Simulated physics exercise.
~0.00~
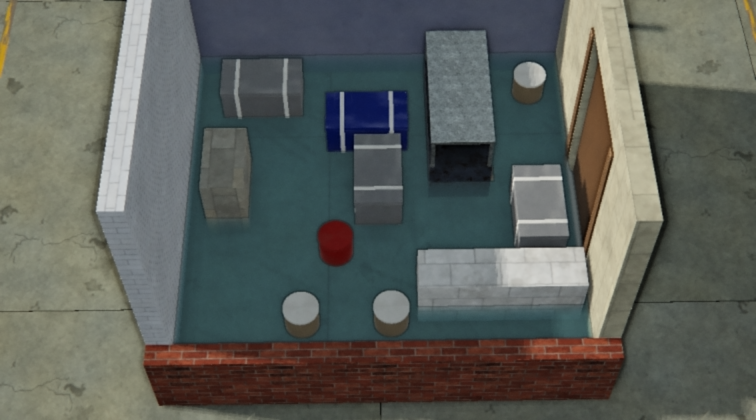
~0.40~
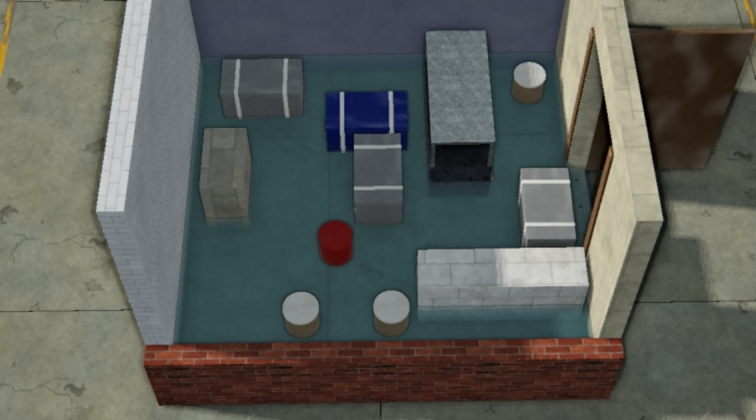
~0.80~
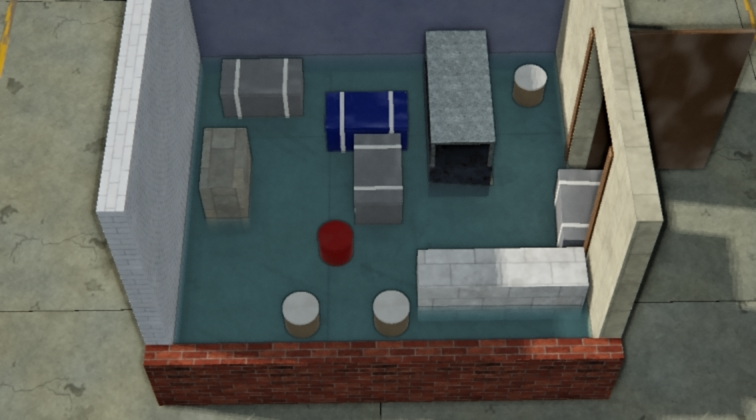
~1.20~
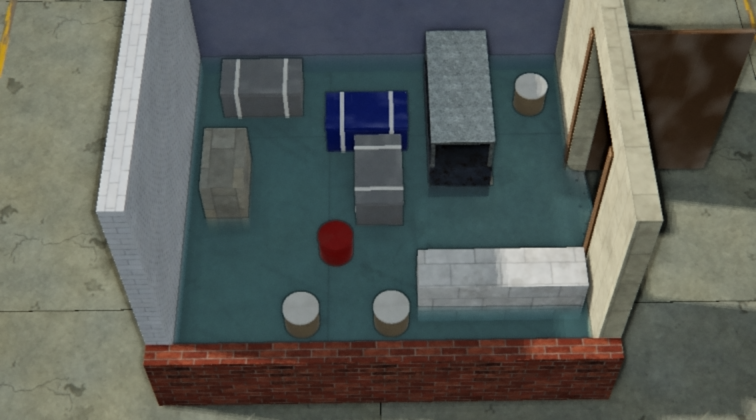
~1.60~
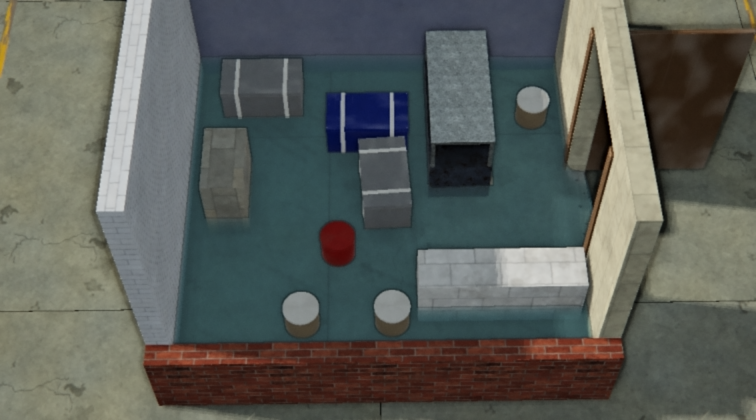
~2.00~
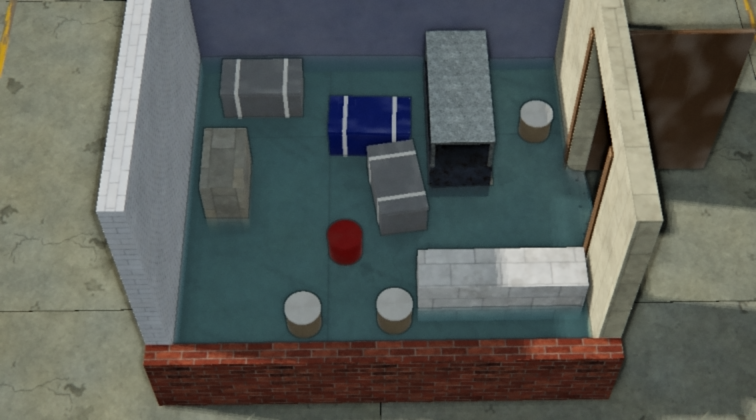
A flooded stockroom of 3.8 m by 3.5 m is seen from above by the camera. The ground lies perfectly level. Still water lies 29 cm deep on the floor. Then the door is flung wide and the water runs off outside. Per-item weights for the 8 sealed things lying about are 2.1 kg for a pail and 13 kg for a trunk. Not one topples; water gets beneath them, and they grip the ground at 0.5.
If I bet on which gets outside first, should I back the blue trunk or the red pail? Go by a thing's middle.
Back the red one; it gets out first.
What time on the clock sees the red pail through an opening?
At roughly 6.0 seconds.
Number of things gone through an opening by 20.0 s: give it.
That would be 7.
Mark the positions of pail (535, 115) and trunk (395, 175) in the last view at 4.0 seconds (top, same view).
Roughly (588, 159), then roughly (538, 189).
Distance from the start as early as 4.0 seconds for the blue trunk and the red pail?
About 30 cm and 80 cm, respectively.
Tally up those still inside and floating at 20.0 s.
The number is 1.
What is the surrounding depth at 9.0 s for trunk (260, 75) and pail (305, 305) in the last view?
Depth approx. 17 cm / 16 cm.
After 4.0 s the blue trunk is near (388, 135), 0.3 m from its start, afloat; the red pail is near (416, 223), 0.8 m from its start, afloat; 1 of 8 are out; 7 afloat.
After 9.0 s the blue trunk is near (446, 208), 1.3 m from its start, afloat; the red pail has gone out (at 6.0 s); 5 of 8 are out; 3 afloat.
After 16.0 s the blue trunk has gone out (at 11.0 s); the red pail has gone out (at 6.0 s); 7 of 8 are out; 1 afloat.
After 20.0 s the blue trunk has gone out (at 11.0 s); the red pail has gone out (at 6.0 s); 7 of 8 are out; 1 afloat.
